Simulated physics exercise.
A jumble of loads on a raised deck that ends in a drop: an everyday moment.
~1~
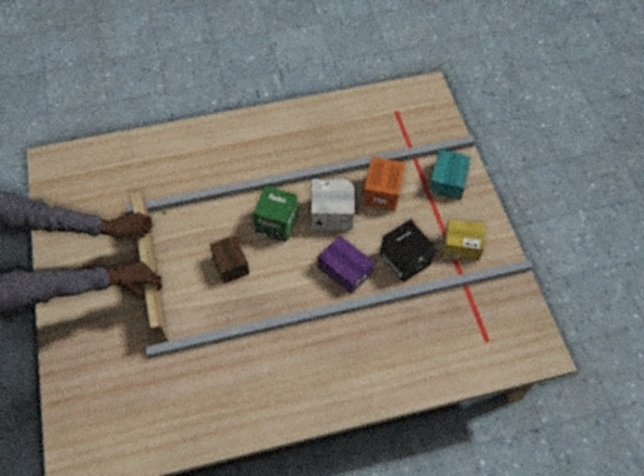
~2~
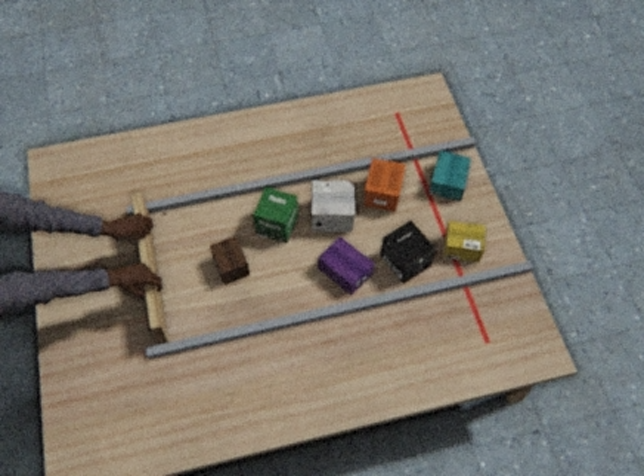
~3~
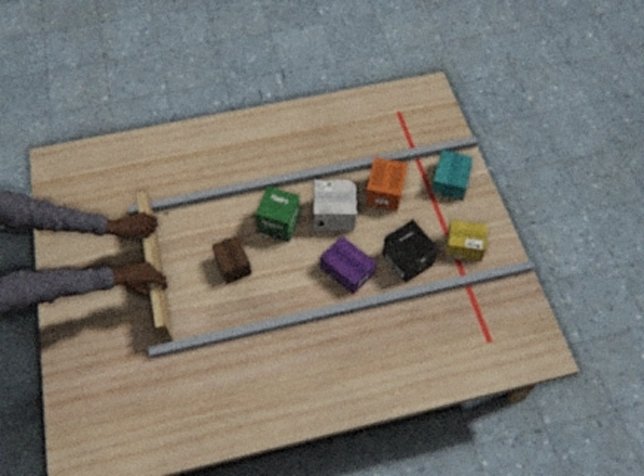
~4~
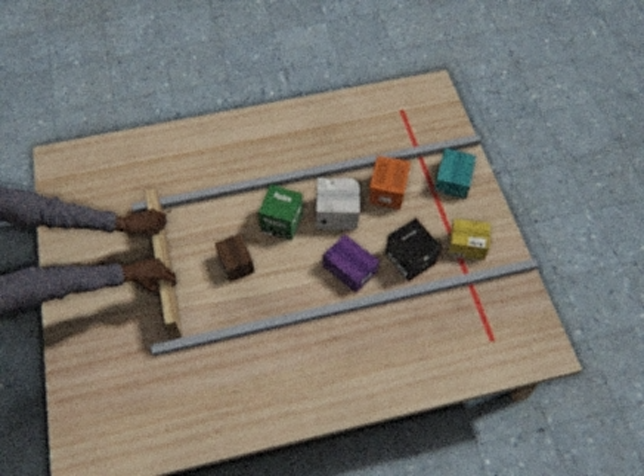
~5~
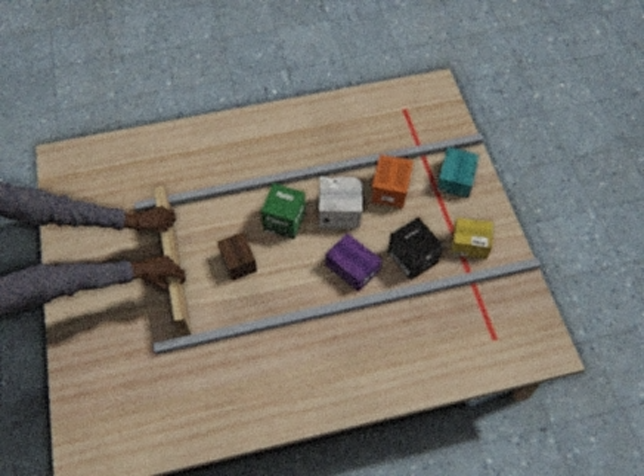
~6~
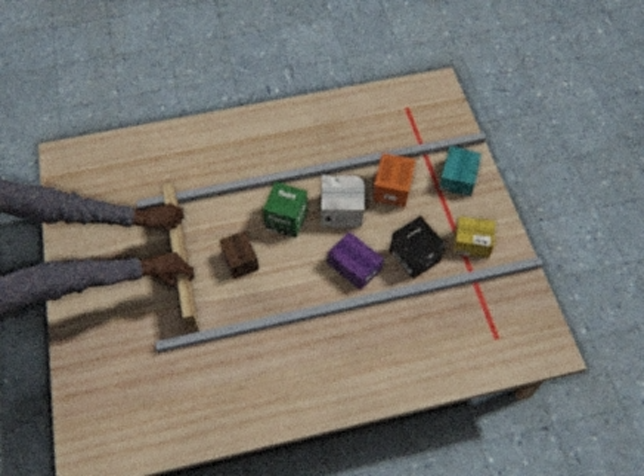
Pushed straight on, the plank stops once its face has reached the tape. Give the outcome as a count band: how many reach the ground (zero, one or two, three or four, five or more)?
Three or four reach the ground.
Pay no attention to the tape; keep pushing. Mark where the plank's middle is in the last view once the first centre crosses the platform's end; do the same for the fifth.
At (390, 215) for the first, at (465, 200) for the fifth.
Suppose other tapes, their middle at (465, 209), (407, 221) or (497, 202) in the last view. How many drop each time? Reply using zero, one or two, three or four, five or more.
Taking the places in the order asked: Either three or four, then one or two, then at least five.
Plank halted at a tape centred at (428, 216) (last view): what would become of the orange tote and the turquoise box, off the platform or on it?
Per object: Orange tote goes; turquoise box goes.
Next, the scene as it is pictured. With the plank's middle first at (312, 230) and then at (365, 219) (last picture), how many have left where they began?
I make it 5 at the first spot and 7 at the other.
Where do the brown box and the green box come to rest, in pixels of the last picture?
In order, first (464, 209), then (454, 169).
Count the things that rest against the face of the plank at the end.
Contact count: 3.
Soon after, none off yet; turquoise box at rest near (461, 171); yellow parcel at rest near (474, 237); orange tote at rest near (394, 181).
After that, none off yet; turquoise box at rest near (461, 171); yellow parcel at rest near (474, 237); orange tote displaced a little near (414, 175).
And then, none off yet; turquoise box displaced about its own width near (505, 158); yellow parcel displaced about its own width near (495, 230); orange tote displaced well along near (473, 161).
In the end, the number that fall off is three or four; gone, orange tote, yellow parcel and turquoise box.
